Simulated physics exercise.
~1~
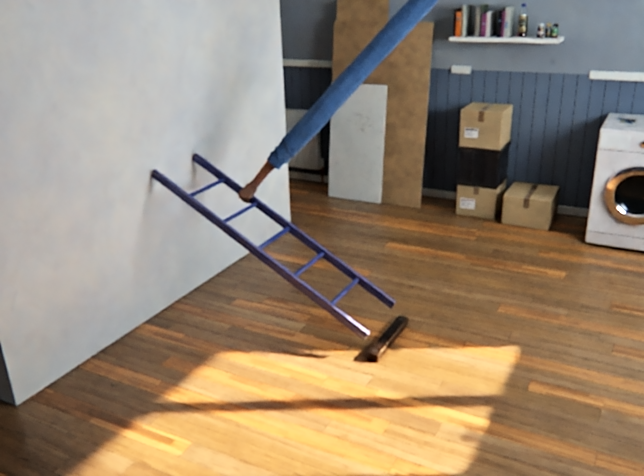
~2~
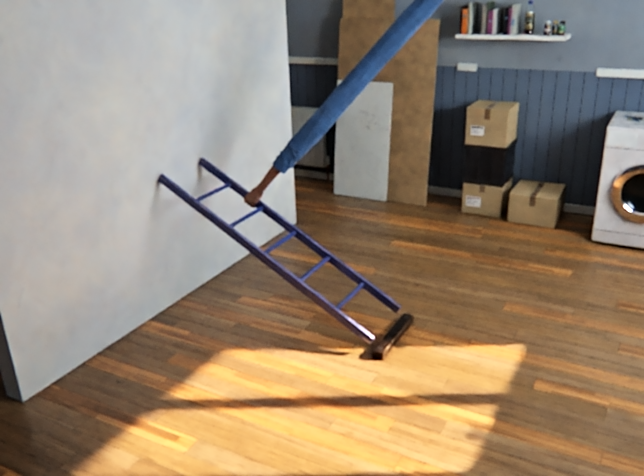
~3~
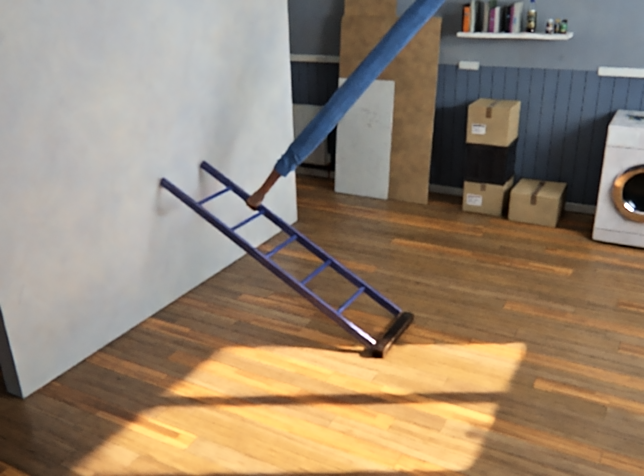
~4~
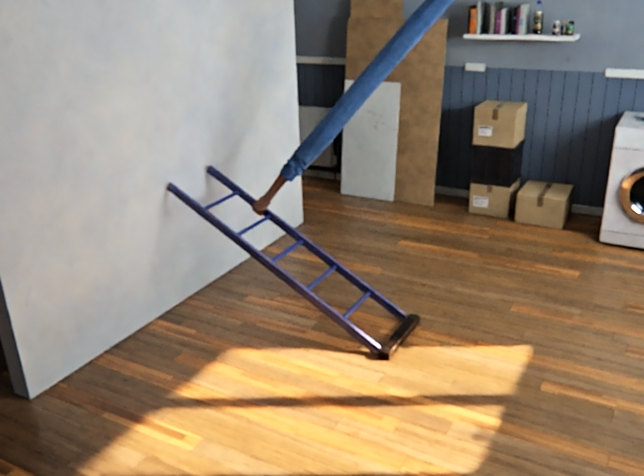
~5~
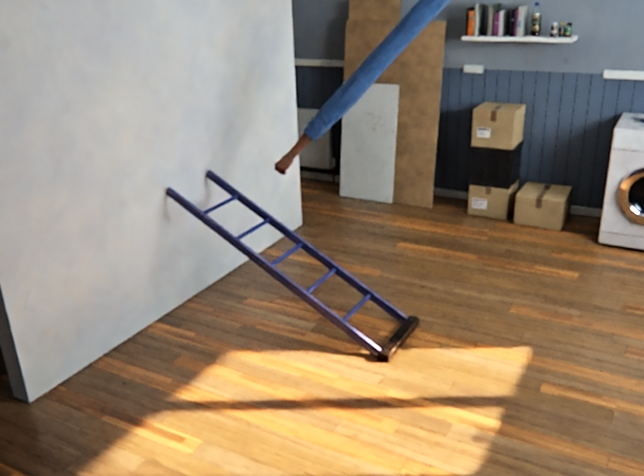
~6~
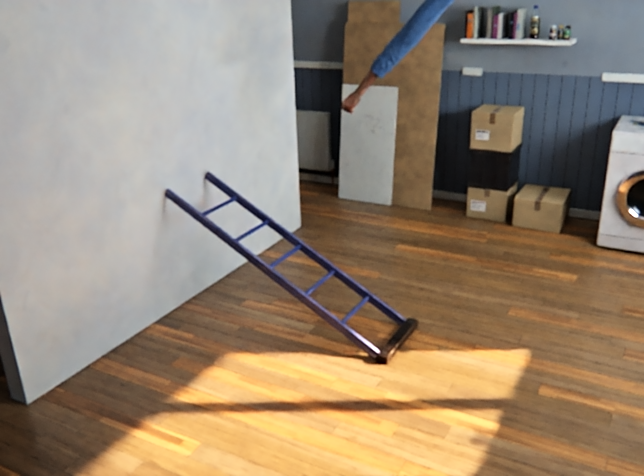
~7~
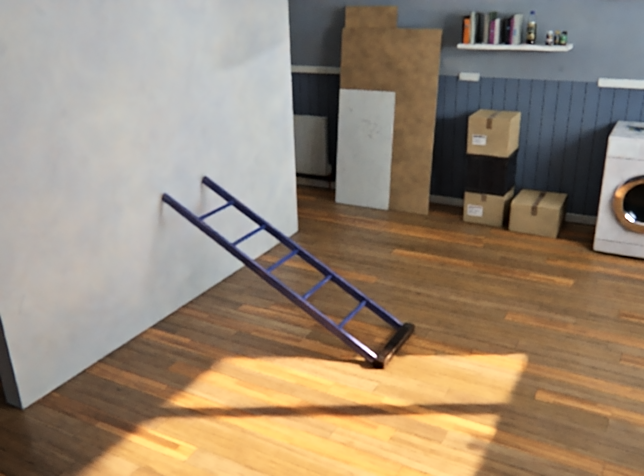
A blue ladder leans at a low slant against a pale wall on the left of a sunlit room with a wooden floor, seen from slightly above by a gently swaying camera. A blue-sleeved arm reaches in from the top, its hand at the upper part of the ladder. Cardboard boxes, brown boards and a white washing machine stand behind. The hand eases the ladder down until its foot meets a dark batten on the floor. The fingers then let go, and the arm draws back out of view. The ladder stays leaning, its foot at the batten.
